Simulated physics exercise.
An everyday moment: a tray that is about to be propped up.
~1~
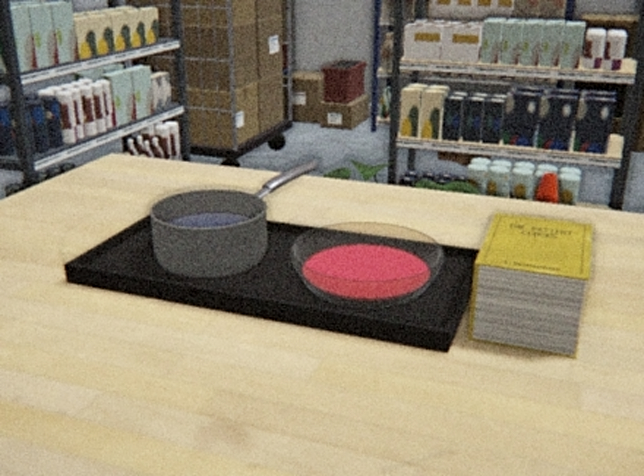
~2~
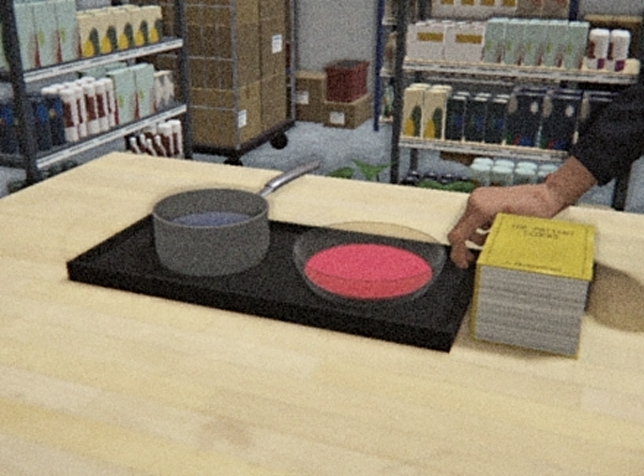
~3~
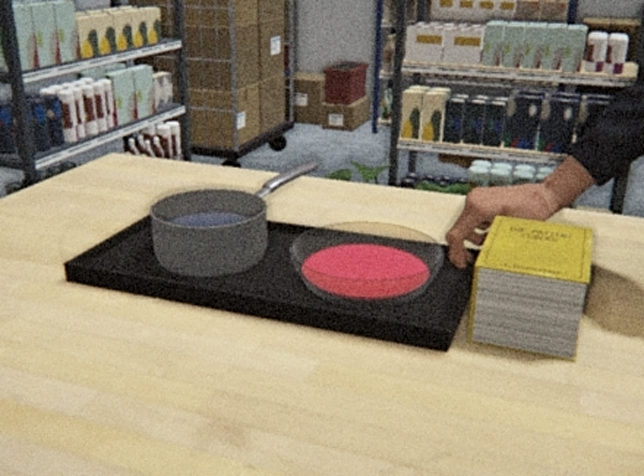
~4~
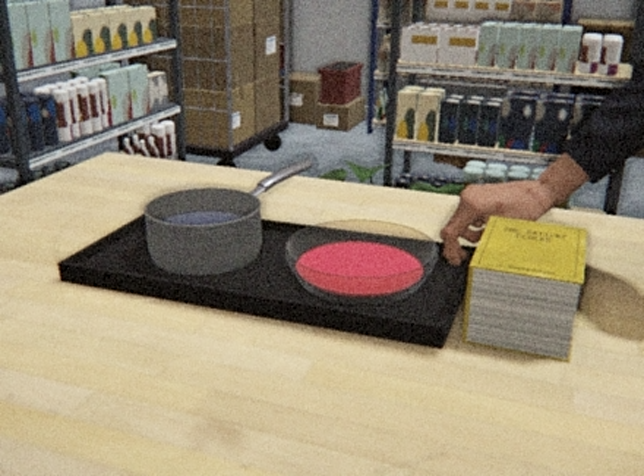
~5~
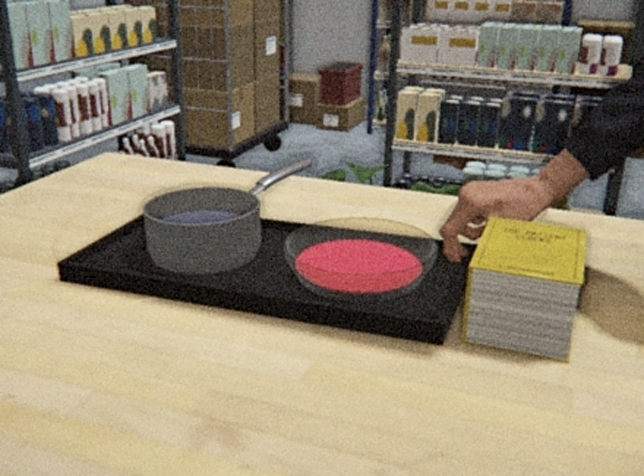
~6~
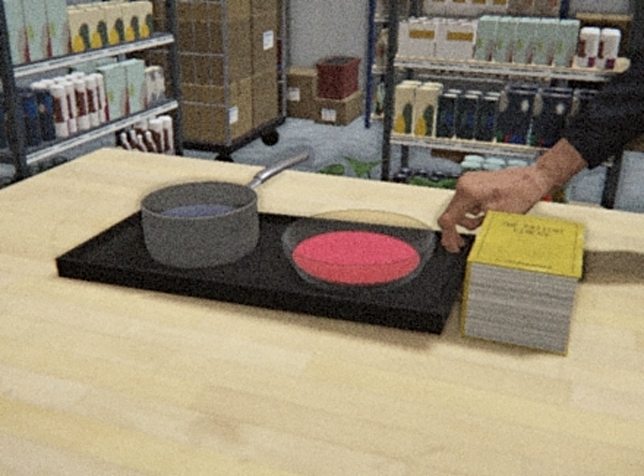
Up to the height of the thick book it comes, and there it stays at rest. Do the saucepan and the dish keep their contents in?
In order: Saucepan: Nothing pours out, dish: Nothing pours out.
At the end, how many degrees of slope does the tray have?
12 degrees, give or take.
Next, the tray slopes by about 7°; saucepan, its rim is dry; dish, its rim is dry.
After that, the tray slopes by about 13°; saucepan, its rim is dry; dish, its rim is dry.
Finally, the tray slopes by about 12°, resting on the thick book; saucepan, its rim is dry; dish, its rim is dry.
